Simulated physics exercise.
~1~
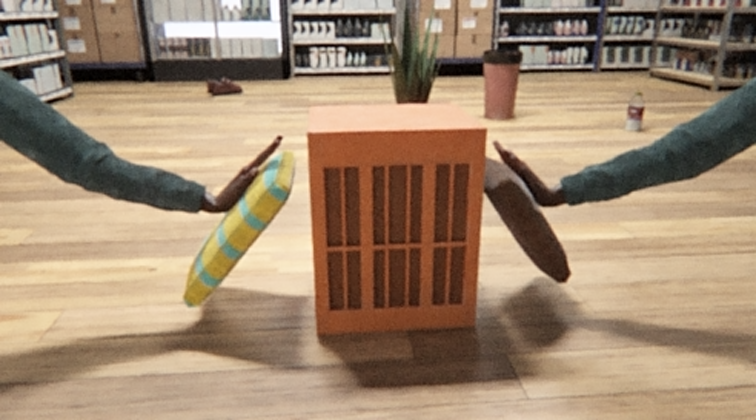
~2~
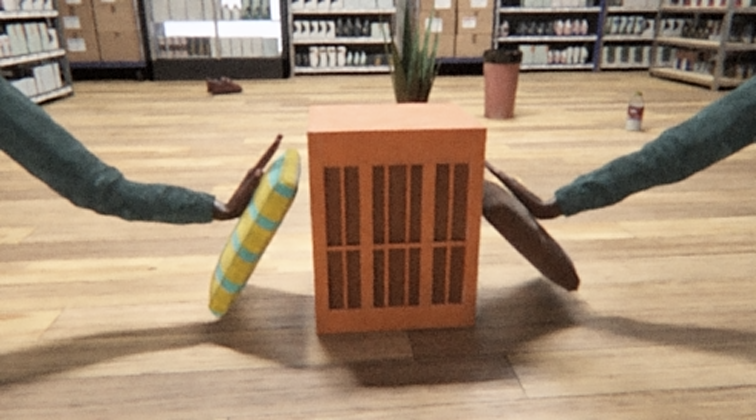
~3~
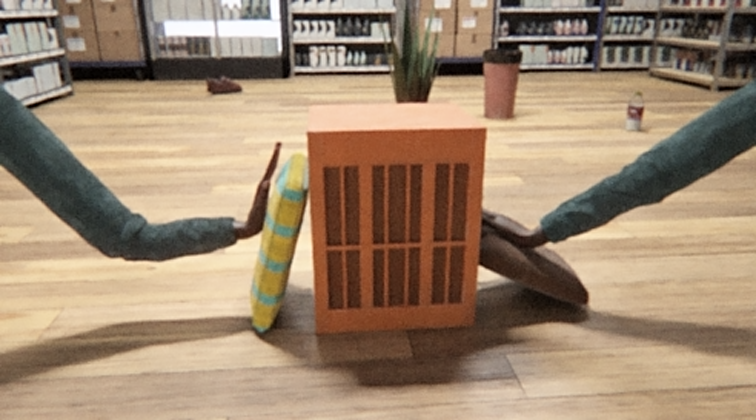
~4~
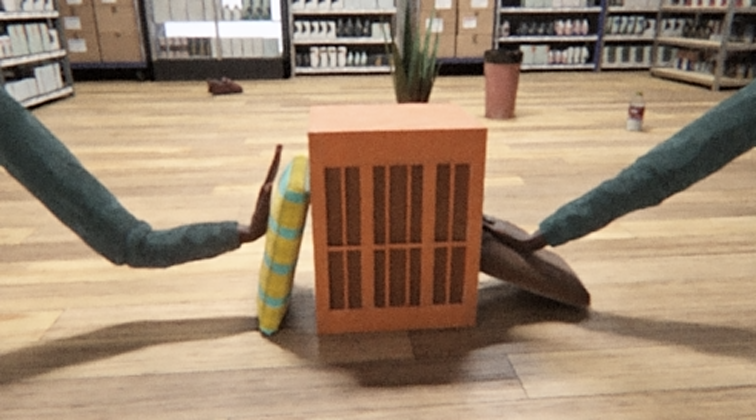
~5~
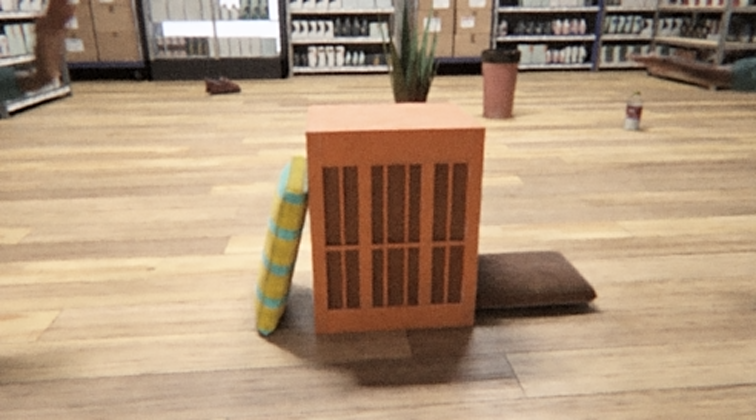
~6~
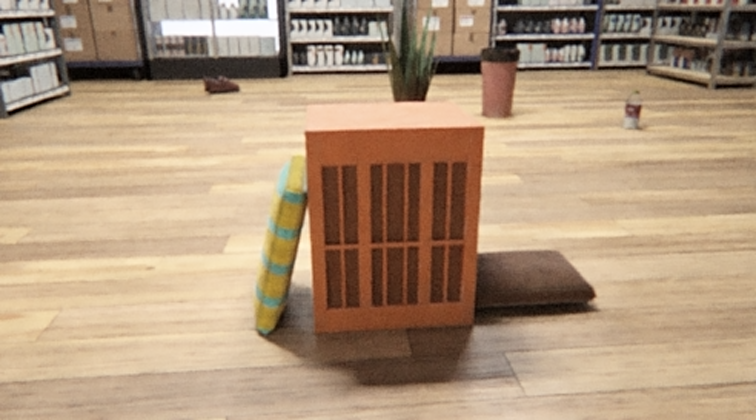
A yellow pillow with light blue stripes and a brown soft bag are pressed by two hands in dark teal sleeves toward the sides of an orange crate, on a pale wooden shop floor seen from the front by a slightly swaying camera. Stocked shelves, a plant and a reddish cup stand behind. The pillow moves right and tips upright against the crate's left side, while the bag sinks down on the right. The hands let go and withdraw. The pillow stays leaning, and the bag drops flat and lies still on the floor.
